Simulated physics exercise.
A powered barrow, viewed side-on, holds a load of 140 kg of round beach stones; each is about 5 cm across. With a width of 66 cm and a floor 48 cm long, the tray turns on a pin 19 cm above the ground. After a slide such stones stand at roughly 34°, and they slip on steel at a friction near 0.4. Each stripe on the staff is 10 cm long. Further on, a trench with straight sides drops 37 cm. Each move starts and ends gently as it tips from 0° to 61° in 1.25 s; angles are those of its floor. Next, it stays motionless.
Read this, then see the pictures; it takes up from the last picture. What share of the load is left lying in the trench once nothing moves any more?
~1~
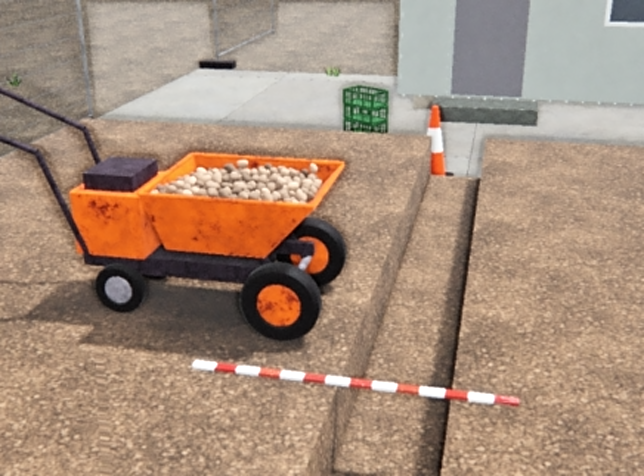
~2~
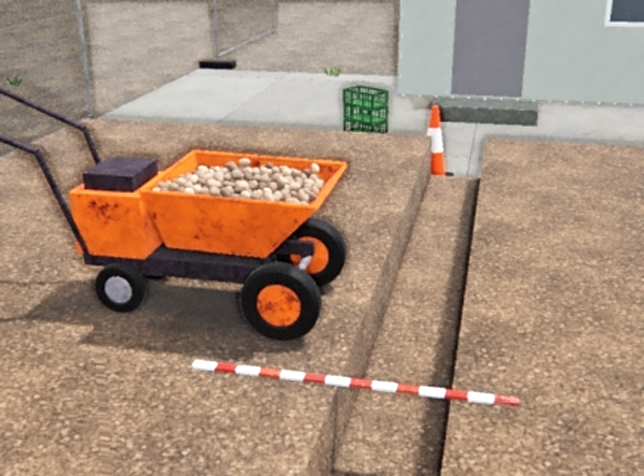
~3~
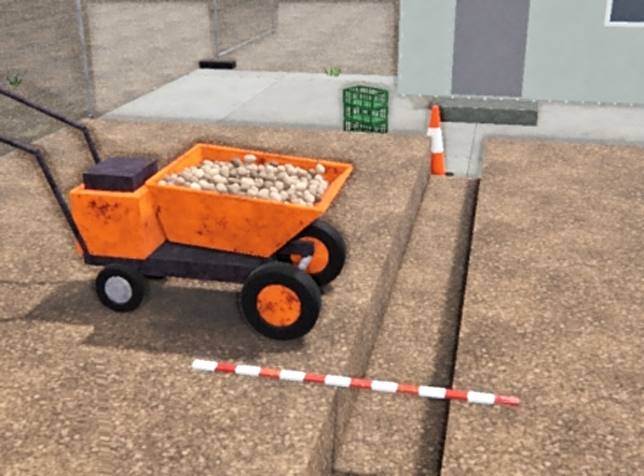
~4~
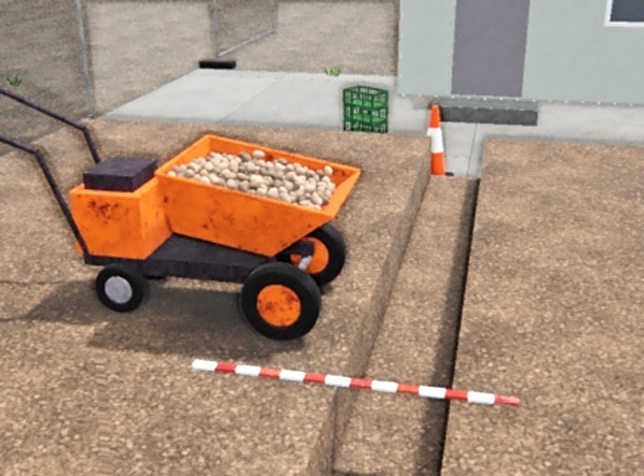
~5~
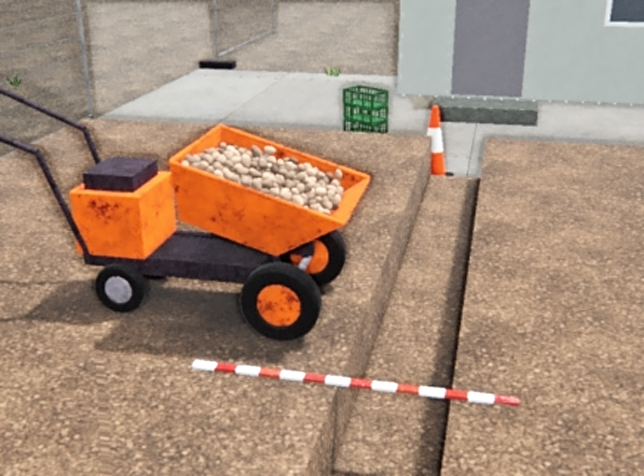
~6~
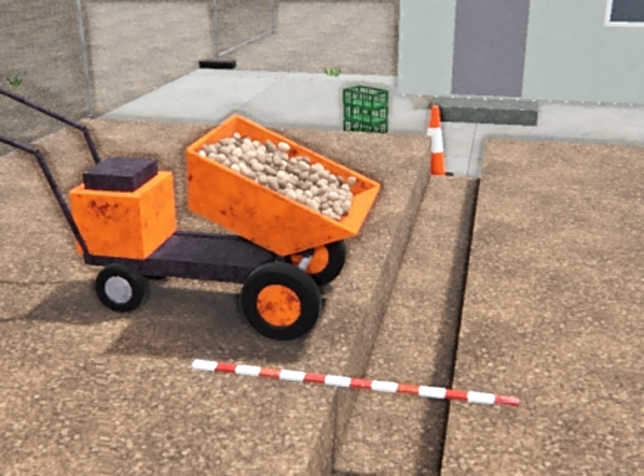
About 83 per cent.
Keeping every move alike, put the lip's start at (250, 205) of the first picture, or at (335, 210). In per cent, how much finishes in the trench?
I'd expect close to 100 per cent at the first and 60 per cent at the second.
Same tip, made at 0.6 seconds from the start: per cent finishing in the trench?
With that change, it comes to around 60 per cent.
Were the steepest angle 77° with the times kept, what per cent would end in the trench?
Roughly 85 per cent would end in the trench.
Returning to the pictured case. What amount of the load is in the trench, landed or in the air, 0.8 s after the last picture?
I'd say near 30 per cent at that time.
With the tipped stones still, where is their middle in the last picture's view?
Their middle ends up near (431, 374).
Then, 0.4 s after the last picture the floor is at 52°, 100 % in the tray; the foremost stones are at (395, 253).
Then, 0.8 s after the last picture the floor is at 61°, 66 % in the tray, 30 % in the trench, 4 % past the trench; the foremost stones are at (485, 320).
Then, 1.2 s after the last picture the floor is at 61°, 34 % in the tray, 49 % in the trench, 17 % past the trench; the foremost stones are at (578, 339).
Then, 3.1 s after the last picture the floor is at 61°, 0 % in the tray, 83 % in the trench, 17 % past the trench; the foremost stones are at (641, 352).
